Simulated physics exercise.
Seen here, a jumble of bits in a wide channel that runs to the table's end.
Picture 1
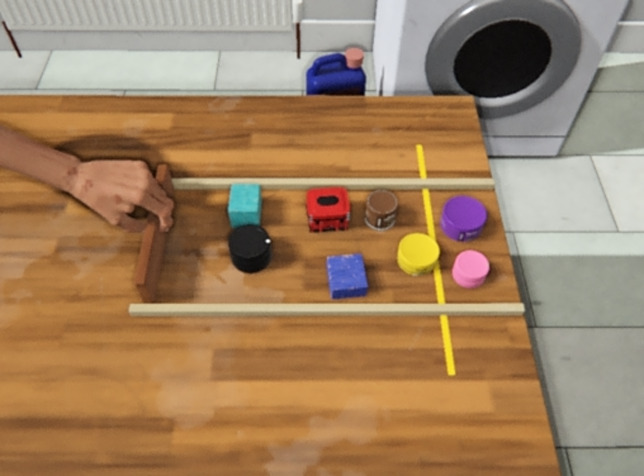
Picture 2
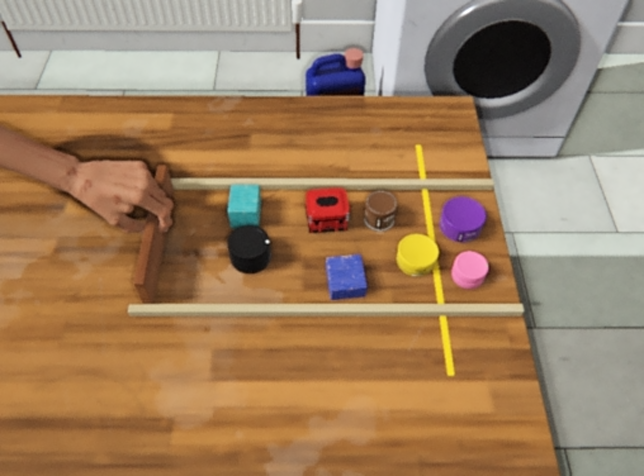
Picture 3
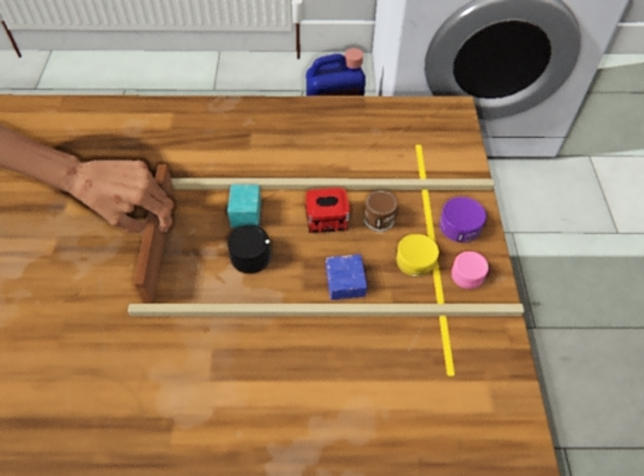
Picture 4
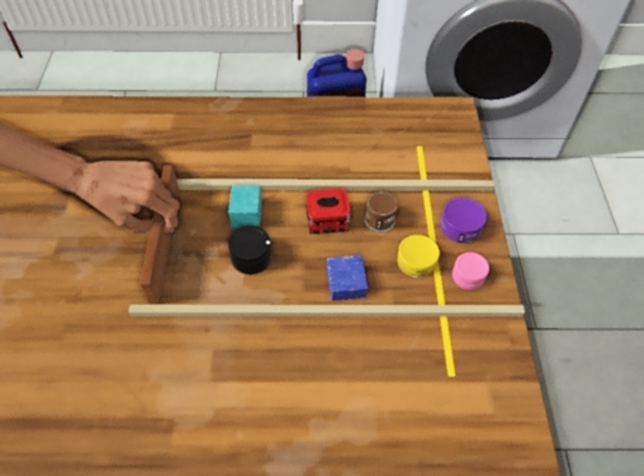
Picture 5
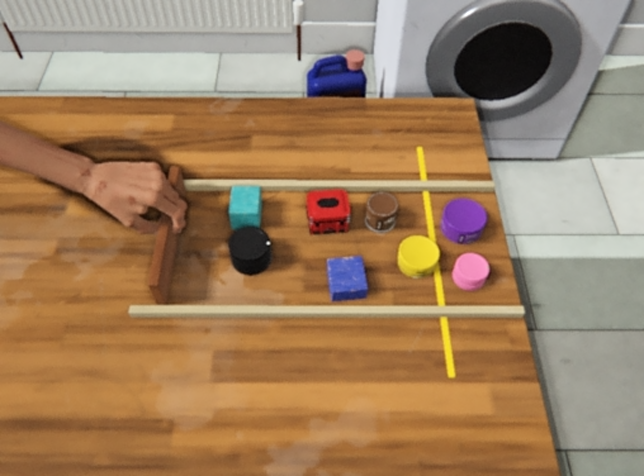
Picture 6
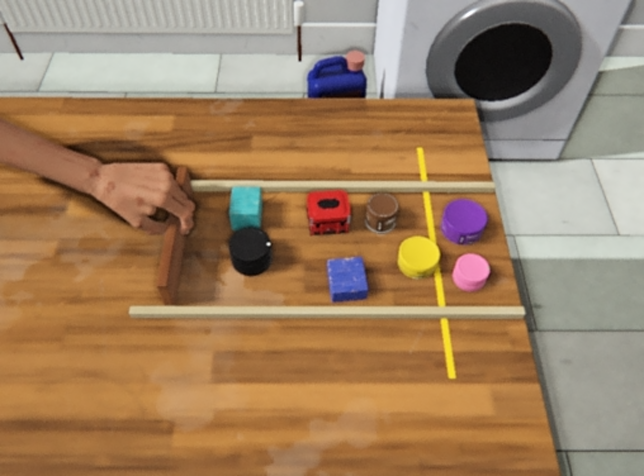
A hand reaches in from the left and grips a reddish-brown board on a wooden table, seen from above, with a washing machine and blue jug behind. Between two pale strips sit turquoise and blue blocks, a black lid, a red case and a brown tin, with yellow, purple and pink tubs near yellow tape at right. The hand holds still, then slides the board slightly right, touching nothing.
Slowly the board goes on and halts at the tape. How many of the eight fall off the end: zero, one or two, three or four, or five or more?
The number that fall off is one or two.
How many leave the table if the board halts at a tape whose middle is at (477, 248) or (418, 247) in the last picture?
The counts: 5 and 1.
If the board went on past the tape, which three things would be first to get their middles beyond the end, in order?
The order is the purple tub, then the brown tin, then the pink lid.
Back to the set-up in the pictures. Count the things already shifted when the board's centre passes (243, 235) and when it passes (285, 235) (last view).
At the one place 2, at the other 3.
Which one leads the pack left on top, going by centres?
The pink lid.
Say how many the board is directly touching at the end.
3 of them.
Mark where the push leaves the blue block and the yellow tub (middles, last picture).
The blue block stops around (461, 290); the yellow tub around (492, 266).
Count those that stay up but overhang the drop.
That would be 1.
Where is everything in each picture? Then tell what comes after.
In the first frame, purple tub (463, 219); pink lid (470, 270); yellow tub (418, 255); board (156, 232); tape (433, 244).
In the second frame, pink lid (470, 270); brown tin (380, 211).
In the third frame, yellow tub (417, 255); red case (327, 210).
In the fourth frame, purple tub (463, 221); turquoise block (246, 207).
In the fifth frame, pink lid (471, 272); black lid (250, 251).
In the sixth frame, purple tub (463, 222); pink lid (471, 273); yellow tub (418, 258); board (177, 234); tape (434, 247).
Soon after, none off yet; purple tub at rest near (463, 222); pink lid at rest near (471, 273); yellow tub at rest near (418, 258).
Then, none off yet; purple tub moving near (473, 223); pink lid at rest near (471, 273); yellow tub at rest near (418, 258).
At rest, the number that fall off is one or two; fallen, brown tin and purple tub.
